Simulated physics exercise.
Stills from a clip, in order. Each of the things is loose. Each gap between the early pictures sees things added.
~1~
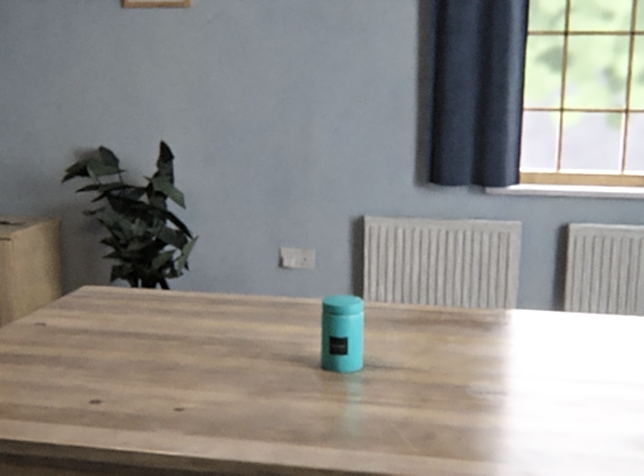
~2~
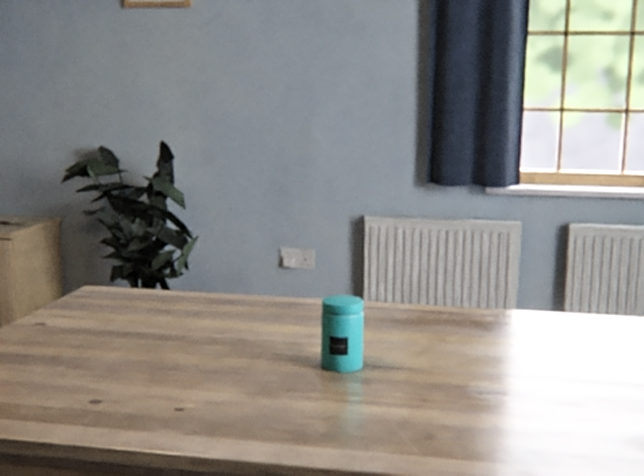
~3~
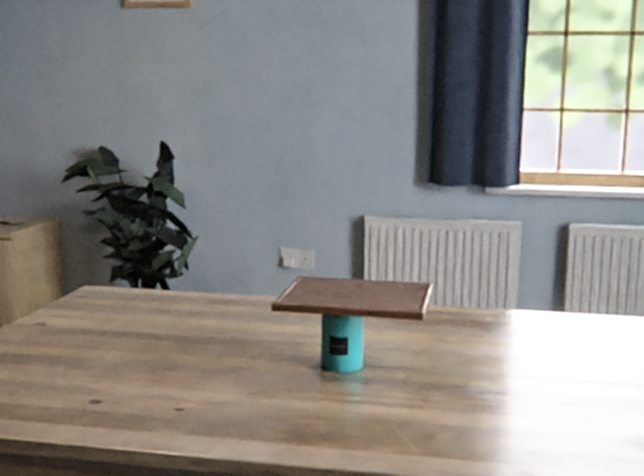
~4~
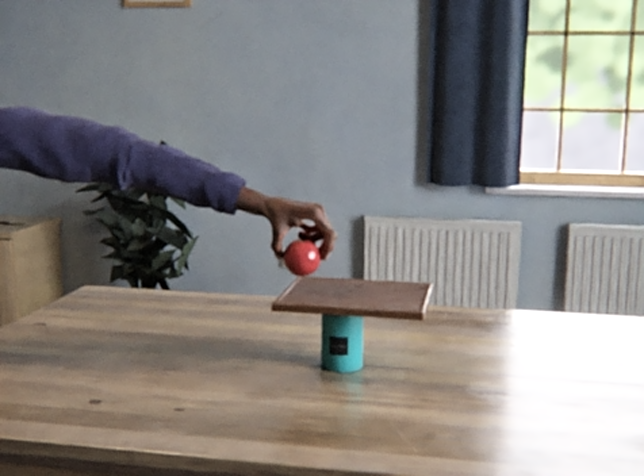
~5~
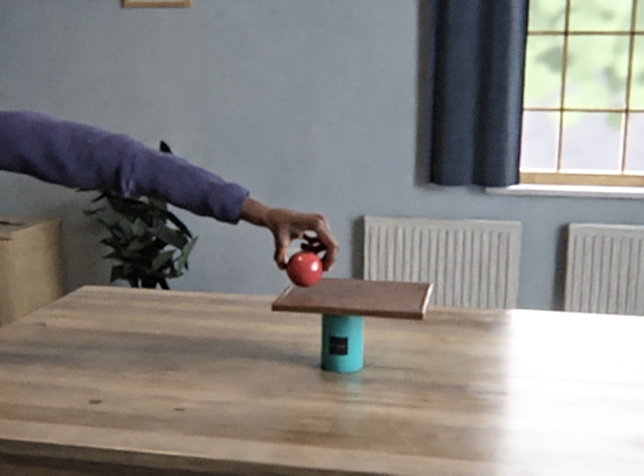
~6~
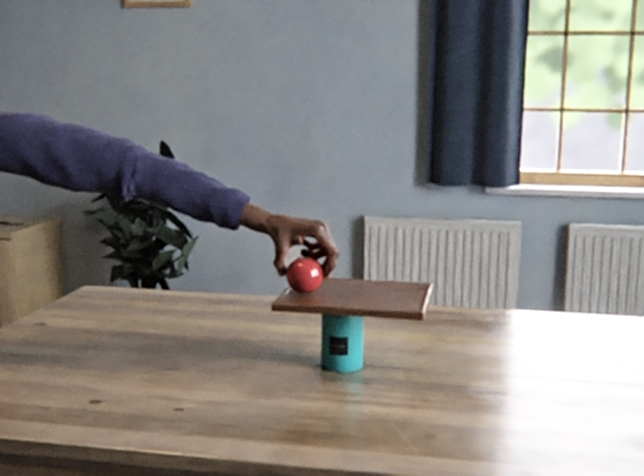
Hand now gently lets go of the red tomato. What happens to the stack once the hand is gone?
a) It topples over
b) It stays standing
b, it stays standing.
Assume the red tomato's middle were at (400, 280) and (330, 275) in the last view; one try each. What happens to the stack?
In the first try it breaks down, then in the second try it remains standing.
Then, 0.50 s past the last view, nothing moves.
Then, 1.10 s past the last view, red tomato resting near (304, 275).
Finally, all 3 still in place. Final places as the last picture's camera would see them, red tomato near (303, 275). The stack holds.
